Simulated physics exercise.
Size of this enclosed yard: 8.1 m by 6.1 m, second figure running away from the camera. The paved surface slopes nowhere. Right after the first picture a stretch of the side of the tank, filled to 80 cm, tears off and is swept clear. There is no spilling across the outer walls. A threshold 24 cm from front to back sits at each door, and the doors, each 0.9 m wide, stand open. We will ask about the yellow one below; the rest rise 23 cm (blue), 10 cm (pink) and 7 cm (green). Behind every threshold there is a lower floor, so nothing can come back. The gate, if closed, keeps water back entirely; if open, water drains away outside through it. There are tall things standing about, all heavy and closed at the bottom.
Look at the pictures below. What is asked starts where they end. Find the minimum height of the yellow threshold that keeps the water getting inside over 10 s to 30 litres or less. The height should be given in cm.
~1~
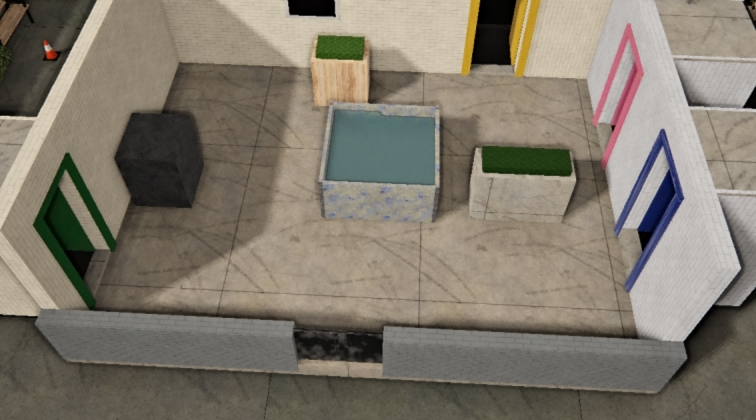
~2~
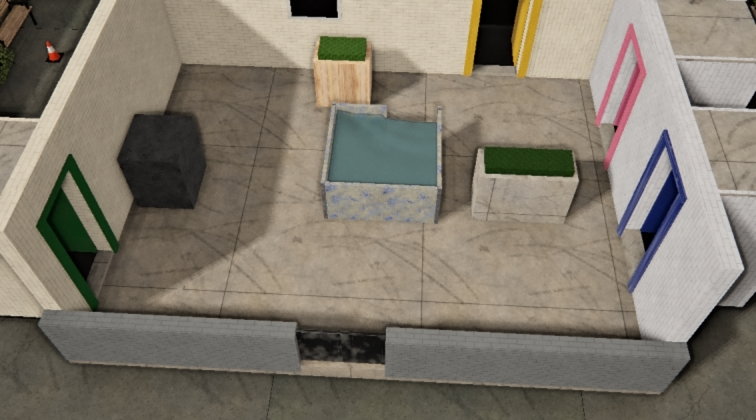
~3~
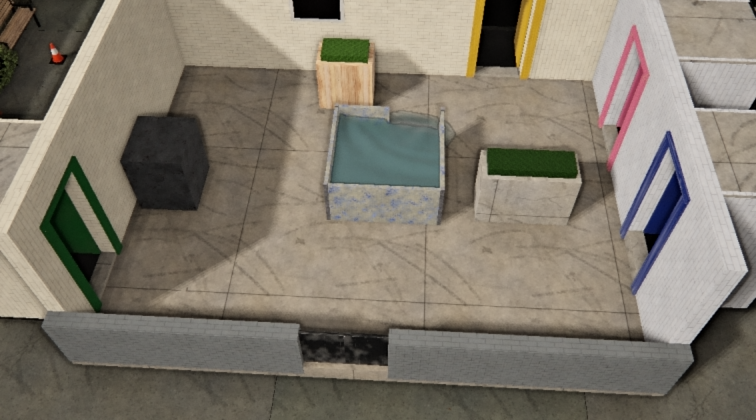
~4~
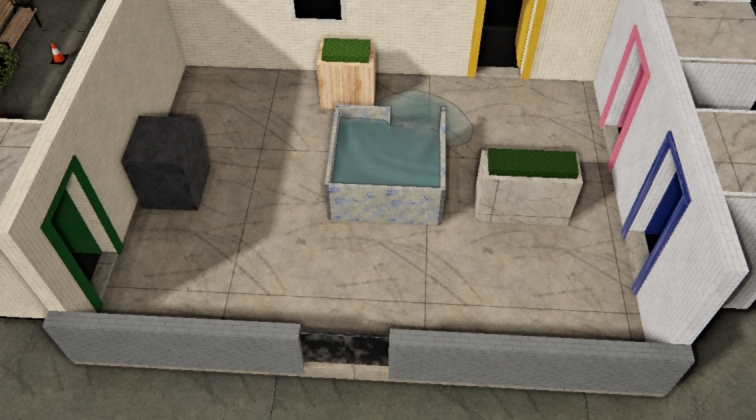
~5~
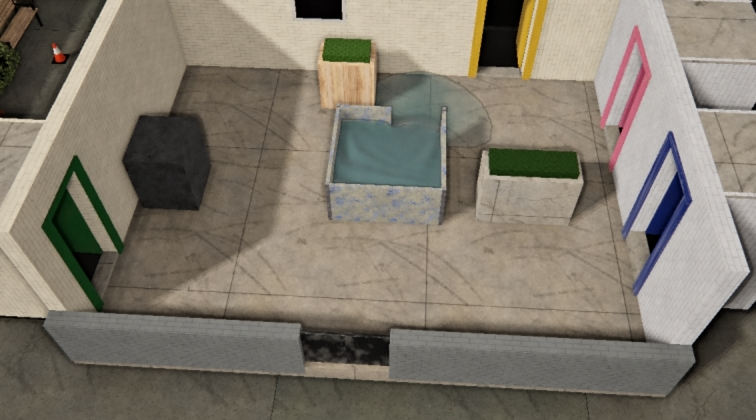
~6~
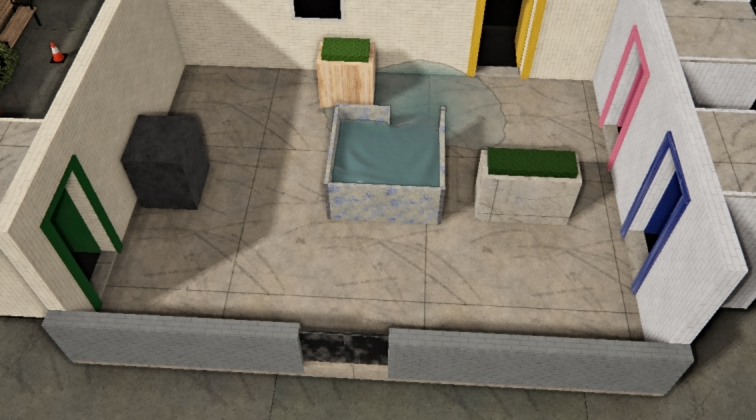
Roughly 16 cm.
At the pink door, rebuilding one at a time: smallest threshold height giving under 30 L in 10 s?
Door pink, min height approx. 8.0 cm.
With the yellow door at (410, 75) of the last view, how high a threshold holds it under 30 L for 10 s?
Around 34 cm would do it.
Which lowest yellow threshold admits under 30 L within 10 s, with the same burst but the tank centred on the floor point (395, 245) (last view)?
Roughly 18 centimetres.
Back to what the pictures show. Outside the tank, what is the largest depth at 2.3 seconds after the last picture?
Close to 30 centimetres.
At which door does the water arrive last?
Final door: Green.
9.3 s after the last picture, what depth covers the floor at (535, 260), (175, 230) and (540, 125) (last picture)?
Close to 3, 0 and 5 cm deep.
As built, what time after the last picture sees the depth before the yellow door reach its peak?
That happens close to 0.6 s on the clock.
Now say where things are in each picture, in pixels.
Still water, 80 cm deep, in the tank at (382, 146); the yellow door at (499, 34) is dry, in the first frame.
Water pours out on the far side and has run 0.3 m, to a hidden place; about 7 cm deep outside, 80 cm at the back, in the second frame.
Water pours out on the far side and has run 0.8 m, to a hidden place; about 11 cm deep outside, 80 cm at the back, in the third frame.
The front is at (407, 93), 1.4 m from the gap on the far side; 2.0 m2 of floor is wet, 75 cm left at the back, in the fourth frame.
The front is at (402, 74), 1.9 m from the gap on the far side; 3.6 m2 of floor is wet, 68 cm left at the back, in the fifth frame.
The gap is on the far side, the front 2.0 m out at (471, 76); the back of the tank holds 70 cm; 0.4 m in a straight line remain to the yellow door at (505, 35), in the sixth frame.
Then, 0.7 s after the last picture water covers 15 % of the floor, deepest (45 cm) near (419, 78); 20 cm at the yellow door, 14 litres in over its 6 cm threshold.
Then, 2.3 s after the last picture water covers 30 % of the floor, deepest (30 cm) near (586, 91); 13 cm at the yellow door, 96 litres in over its 6 cm threshold.
Then, 9.3 s after the last picture water covers 85 % of the floor, deepest (10 cm) near (613, 368); 7 cm at the yellow door, 149 litres in over its 6 cm threshold.
At the yellow door as built, the water peaked near 20 cm, 0.7 s after the last picture.
Run again over the same 10 s with other heights there, 54 litres in over 12.5 cm, 20 litres over 17.5 cm. The limit of 30 litres is kept from about 16 cm up.
